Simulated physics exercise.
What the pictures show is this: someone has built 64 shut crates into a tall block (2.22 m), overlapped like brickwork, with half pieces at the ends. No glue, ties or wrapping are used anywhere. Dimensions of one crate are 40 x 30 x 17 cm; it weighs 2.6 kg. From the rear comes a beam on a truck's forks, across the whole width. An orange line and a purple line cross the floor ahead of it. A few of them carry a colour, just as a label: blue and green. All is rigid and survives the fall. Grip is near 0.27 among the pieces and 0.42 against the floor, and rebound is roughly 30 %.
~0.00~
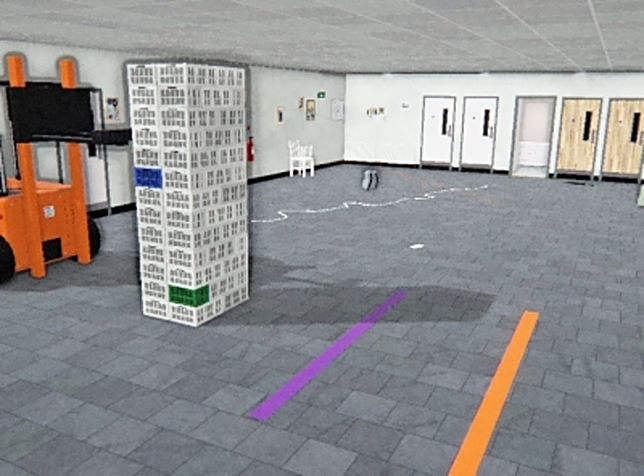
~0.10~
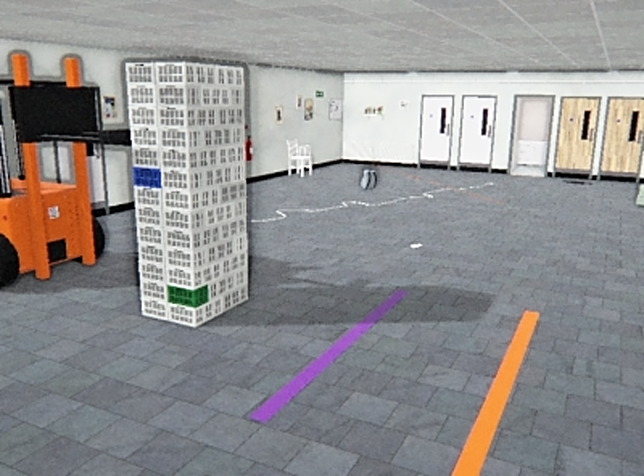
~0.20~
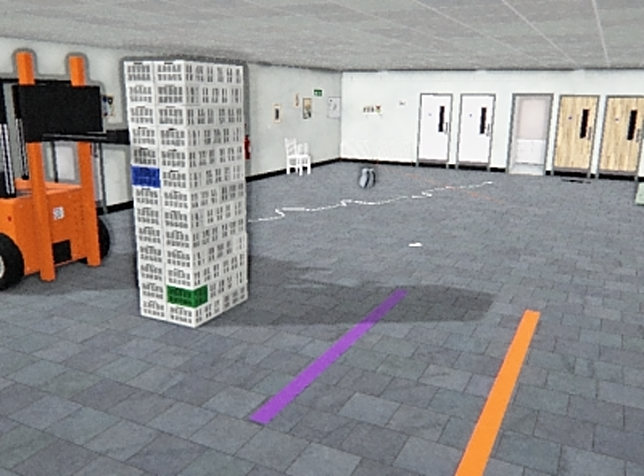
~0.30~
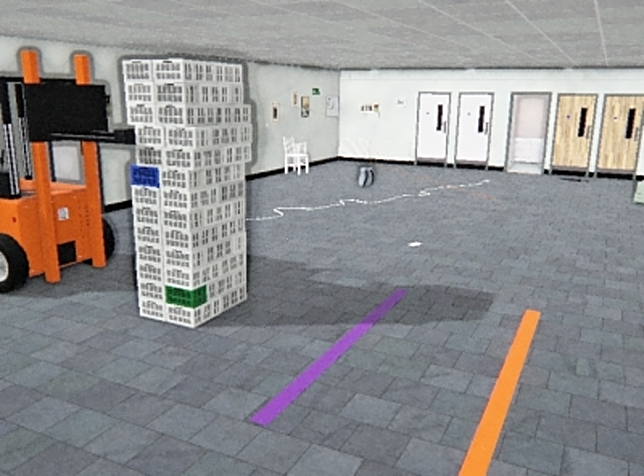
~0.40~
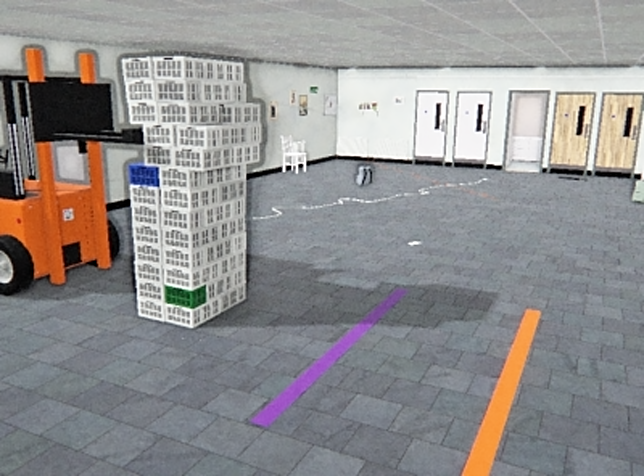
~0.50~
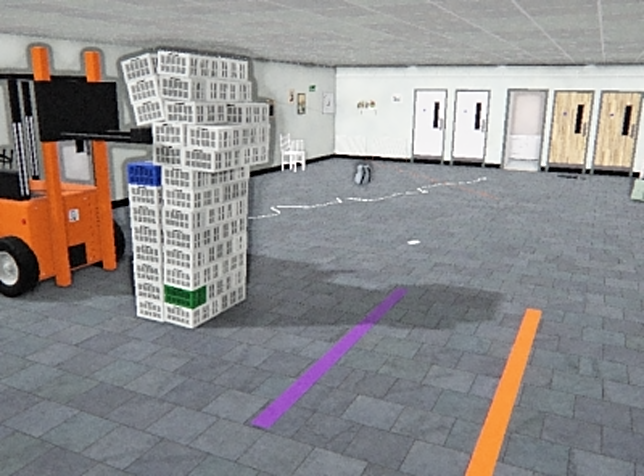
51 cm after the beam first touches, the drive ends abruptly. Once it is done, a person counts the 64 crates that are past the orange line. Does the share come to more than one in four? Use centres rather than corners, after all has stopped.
No.
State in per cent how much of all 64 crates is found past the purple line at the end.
It works out to about 30 per cent.
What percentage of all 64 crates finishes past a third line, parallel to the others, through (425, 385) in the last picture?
It comes to around 20 in a hundred.
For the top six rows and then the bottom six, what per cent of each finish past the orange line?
Top 30 per cent versus bottom 0 per cent.
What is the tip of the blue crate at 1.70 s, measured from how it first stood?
I'd put it at roughly 0 degrees away from its starting angle.
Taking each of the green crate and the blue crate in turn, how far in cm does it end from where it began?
Roughly green 40, blue 0.
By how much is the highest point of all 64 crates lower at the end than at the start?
Lower by close to 45 cm.
After 1.02 s, none of the 64 crates past the orange line, 44 disturbed; green crate 23° from how it stood.
After 1.70 s, 2 of the 64 crates past the orange line; green crate on its side.
In the end (4.1 s), 9 of the 64 crates past the orange line; green crate on its side; blue crate unmoved. That is 14 per cent. From the last view, middles, green crate near (224, 314), blue crate near (149, 174).
